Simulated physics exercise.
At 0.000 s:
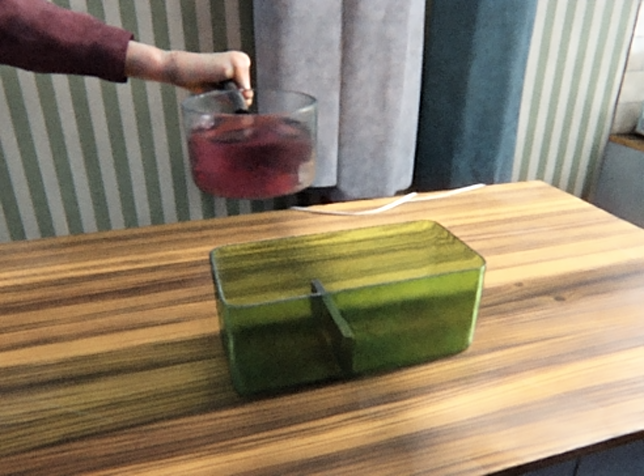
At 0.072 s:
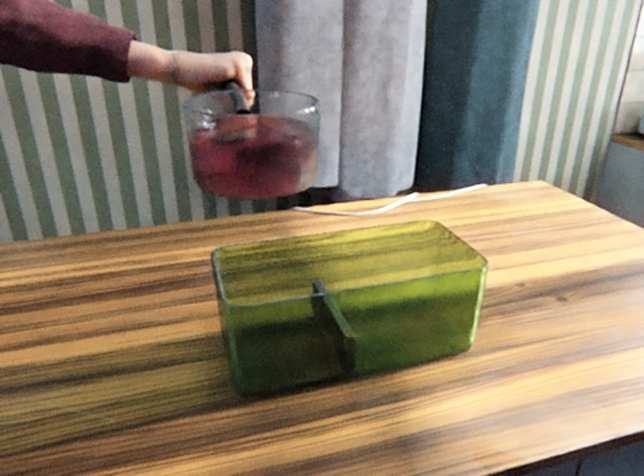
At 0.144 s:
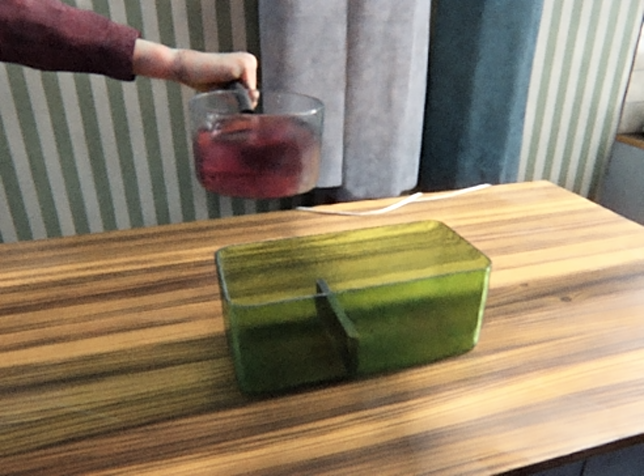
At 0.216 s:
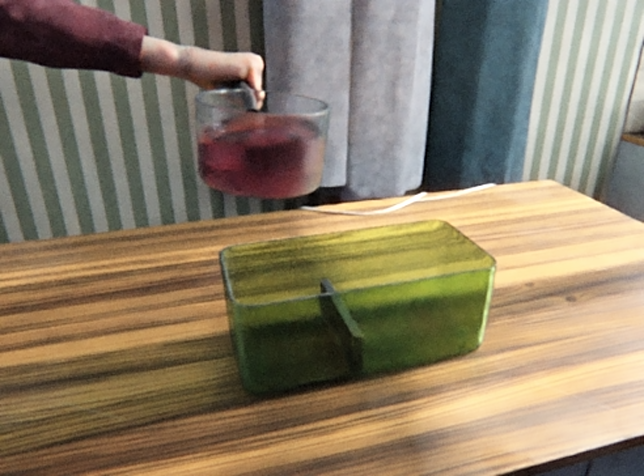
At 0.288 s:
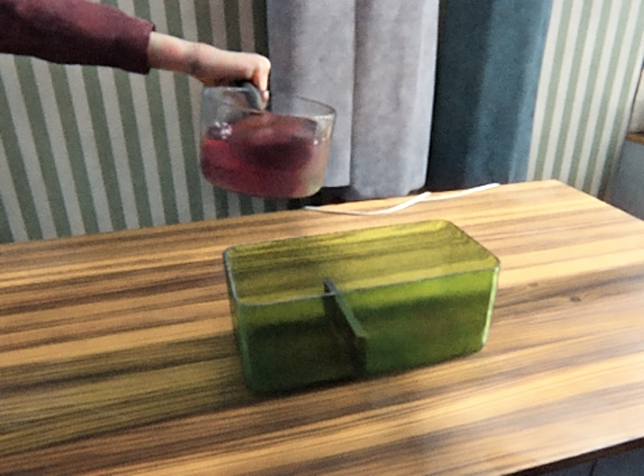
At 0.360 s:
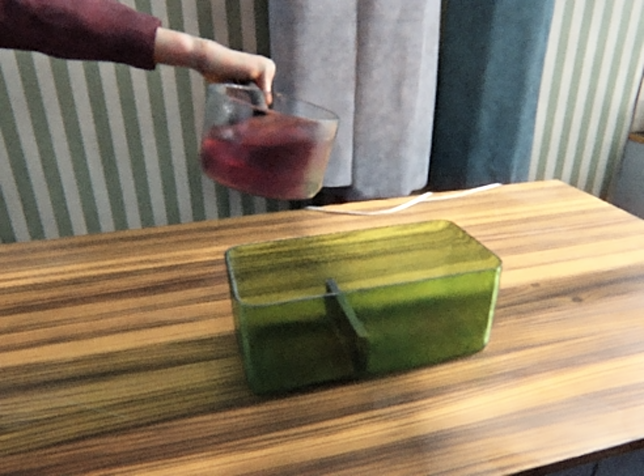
The clip opens on a hand holding a small clear pot of reddish liquid above and behind an empty green-tinted oblong basin with a low inner wall, on a striped wooden counter. The hand slowly leans the pot slightly to the right, and the liquid stays inside it.
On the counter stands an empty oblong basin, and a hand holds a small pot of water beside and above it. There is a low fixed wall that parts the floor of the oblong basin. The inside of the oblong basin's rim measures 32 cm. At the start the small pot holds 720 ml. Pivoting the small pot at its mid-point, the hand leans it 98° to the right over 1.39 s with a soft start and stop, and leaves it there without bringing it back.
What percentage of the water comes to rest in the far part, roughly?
96 %.
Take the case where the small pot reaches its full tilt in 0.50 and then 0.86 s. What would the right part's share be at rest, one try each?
90 and 95 %.
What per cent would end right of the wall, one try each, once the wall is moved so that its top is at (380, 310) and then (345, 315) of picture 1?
First 40, then 80 per cent.
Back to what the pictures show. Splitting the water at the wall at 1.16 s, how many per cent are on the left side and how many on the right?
I'd put the left at some 1 and the right at some 64.
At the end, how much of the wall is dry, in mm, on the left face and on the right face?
Near 54 mm for the left and near 26 mm for the right.
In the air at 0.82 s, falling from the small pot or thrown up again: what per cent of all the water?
Some 24 per cent.
Then, 0.82 s in, the tilt is 63° and 72 per cent is still to pour, 0 is left of the wall and 4 right of it.
Then, 1.16 s in, the tilt is 91° and 20 per cent is still to pour, 1 is left of the wall and 63 right of it.
Then, 1.51 s in, the tilt is 98° and 3 per cent is still to pour, 2 is left of the wall and 92 right of it.
Then, 1.89 s in, the tilt is 98° and 0 per cent is still to pour, 3 is left of the wall and 96 right of it.
Finally, 3 per cent lies left of the wall, 96 right of it and 1 outside.
